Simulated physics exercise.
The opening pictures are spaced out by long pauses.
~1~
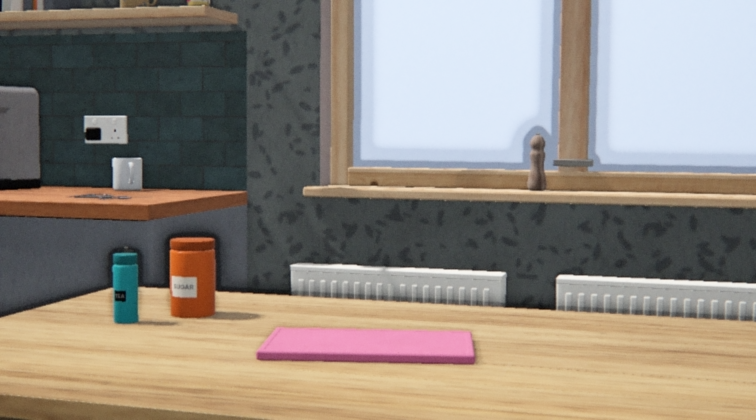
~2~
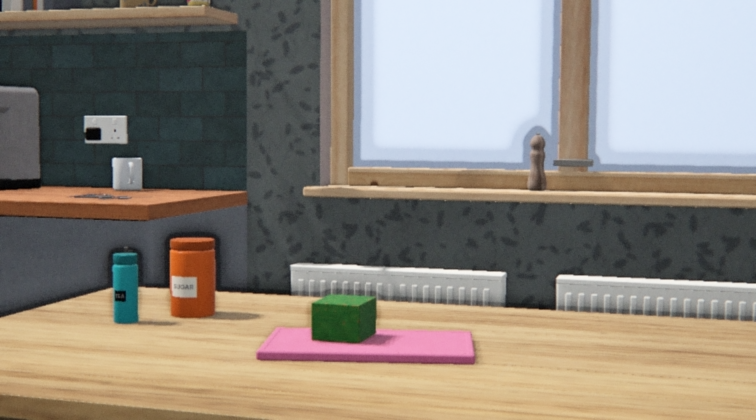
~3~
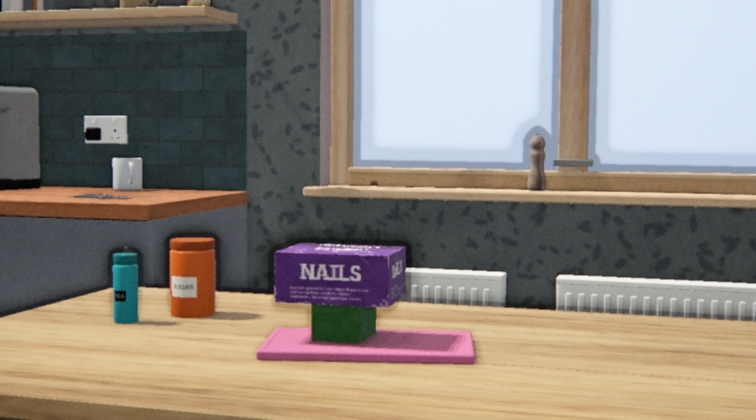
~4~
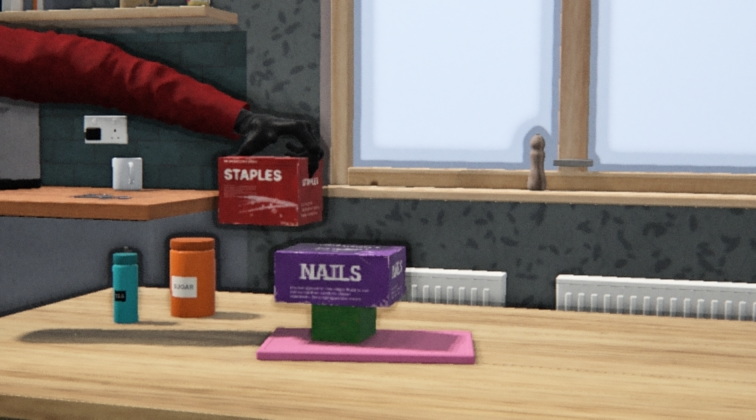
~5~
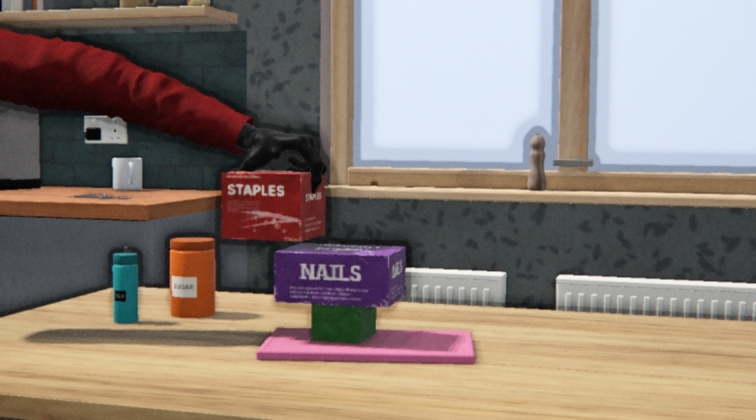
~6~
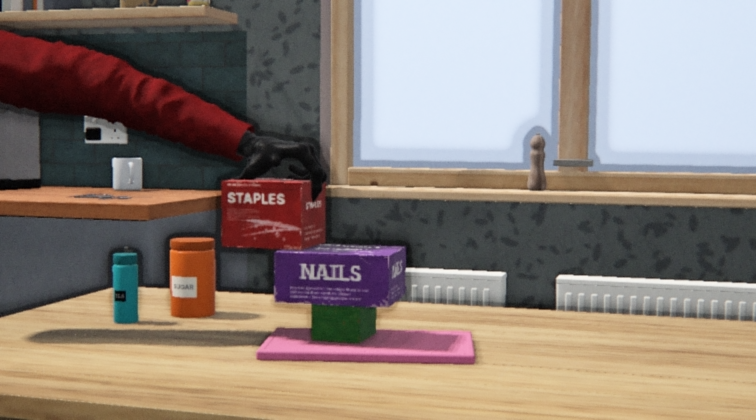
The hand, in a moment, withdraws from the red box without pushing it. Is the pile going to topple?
Yes: My guess is a failure.
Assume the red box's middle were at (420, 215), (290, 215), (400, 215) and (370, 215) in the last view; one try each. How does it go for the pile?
First, it gives way; second, it loses its balance; third, it loses its balance; fourth, it holds.
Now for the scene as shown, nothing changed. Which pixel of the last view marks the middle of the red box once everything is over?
It ends near (114, 305).
Then, 0.40 s past the last view, red box now fallen; purple box rocked 37° from its first pose.
Then, 0.60 s past the last view, purple box now fallen.
Finally, fallen, red box and purple box; the other 4 still in place. Final places as the last picture's camera would see them, red box near (114, 305). The pile loses its balance.
